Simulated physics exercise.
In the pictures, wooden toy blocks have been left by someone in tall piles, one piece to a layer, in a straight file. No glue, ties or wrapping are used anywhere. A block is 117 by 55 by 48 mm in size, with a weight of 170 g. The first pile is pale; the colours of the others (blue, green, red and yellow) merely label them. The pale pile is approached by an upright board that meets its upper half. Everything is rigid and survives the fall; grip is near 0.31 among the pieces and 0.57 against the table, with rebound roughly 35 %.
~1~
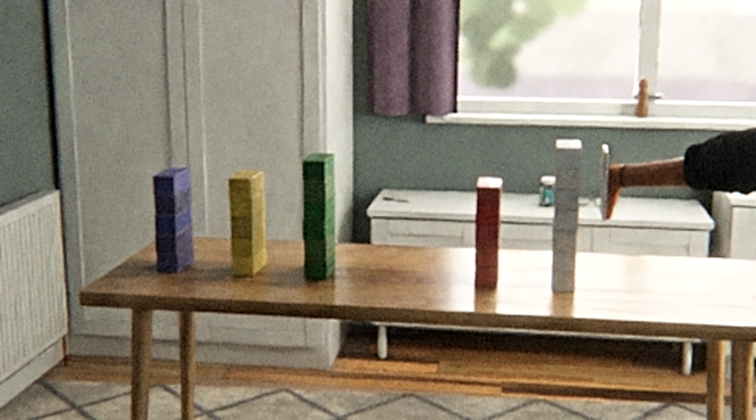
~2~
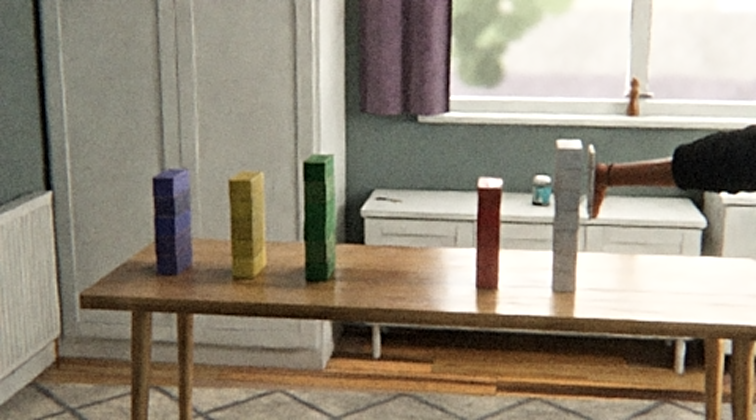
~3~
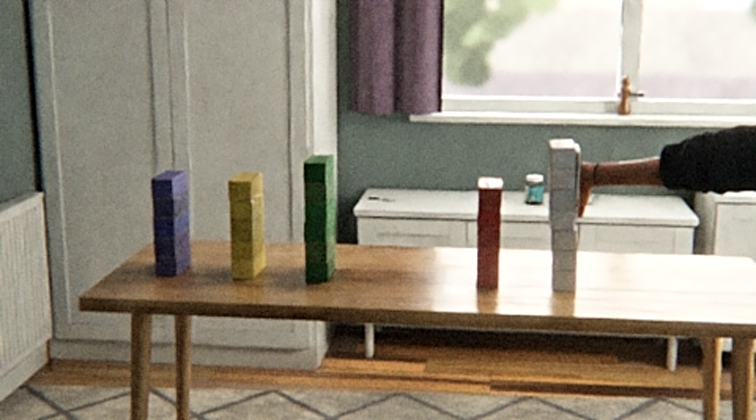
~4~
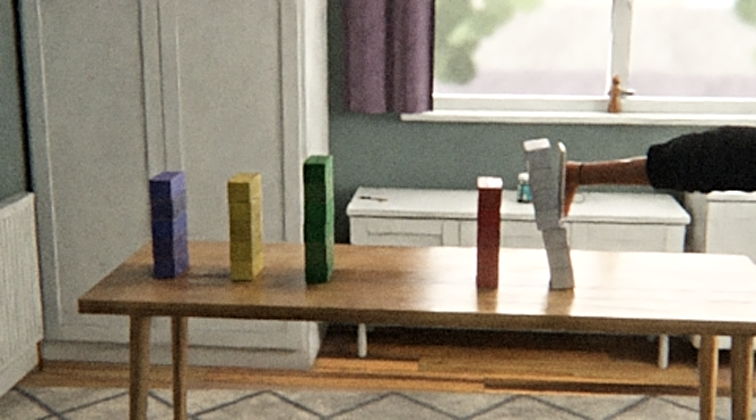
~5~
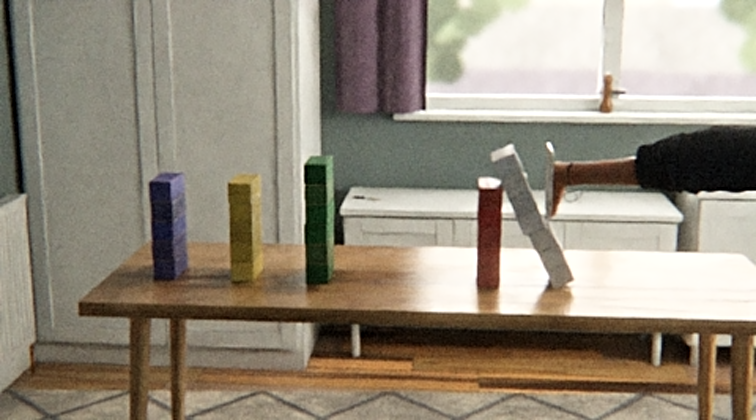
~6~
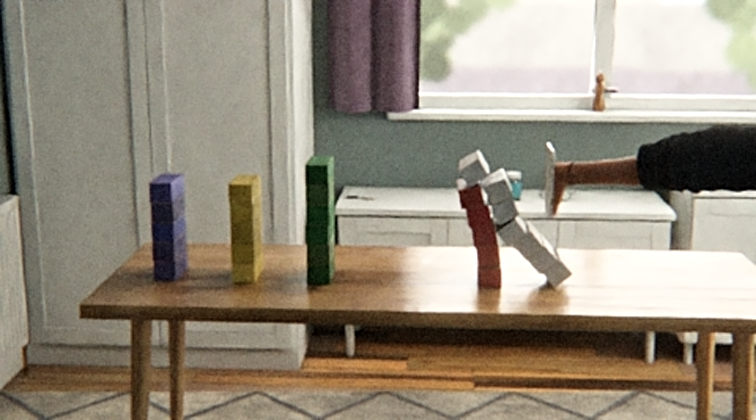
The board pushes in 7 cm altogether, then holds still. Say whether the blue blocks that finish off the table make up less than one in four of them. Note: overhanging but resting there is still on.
Yes, less than one in four.
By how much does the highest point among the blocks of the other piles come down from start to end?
Drop: Around 0 cm.
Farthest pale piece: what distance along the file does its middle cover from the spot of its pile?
Around 48 centimetres.
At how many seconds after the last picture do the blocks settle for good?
At roughly 1.0 seconds.
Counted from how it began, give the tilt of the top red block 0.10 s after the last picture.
Close to 30° of tilt compared with the start.
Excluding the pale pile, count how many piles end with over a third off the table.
0 of them.
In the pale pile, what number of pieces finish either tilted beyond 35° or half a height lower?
7 of them.
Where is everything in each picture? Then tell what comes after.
In the first frame (we follow the side turned to the camera; the camera moves round a little), board (606, 178) 54 mm short; top blue block (164, 186); top red block (488, 197); no other piece has moved.
In the second frame, board (592, 178) 22 mm short; top blue block (163, 188).
In the third frame, board (578, 177) 11 mm in; top blue block (162, 189).
In the fourth frame, board (563, 176) 43 mm in, top of the pale pile leaning 10°; top blue block (160, 190); no other piece has moved.
In the fifth frame, board (552, 176) 7 cm in, top of the pale pile leaning 24°; top blue block (160, 192); no other piece has moved.
In the sixth frame, board (552, 176) 7 cm in, stopped, top of the pale pile leaning 32°; top blue block (160, 193); top red block (471, 198) tipped 9°; steepest lean 9°, the block at (479, 218); 4 stirred so far.
Then, 0.10 s on from the sixth picture, 7 of the pale pile down; none of the 5 blue blocks off the table (0 of 21 in all colours); top blue block unmoved; top red block tipped 29°, 25 mm lower.
Then, 0.24 s on from the sixth picture, 7 of the pale pile down; none of the 5 blue blocks off the table (0 of 21 in all colours); top blue block unmoved; top red block on its side.
Finally, 7 of the pale pile down; none of the 5 blue blocks off the table (0 of 21 in all colours); top blue block unmoved; top red block upside down. That is 0 per cent. Seen by the last camera, middles, top blue block near (167, 188), top red block near (343, 269).
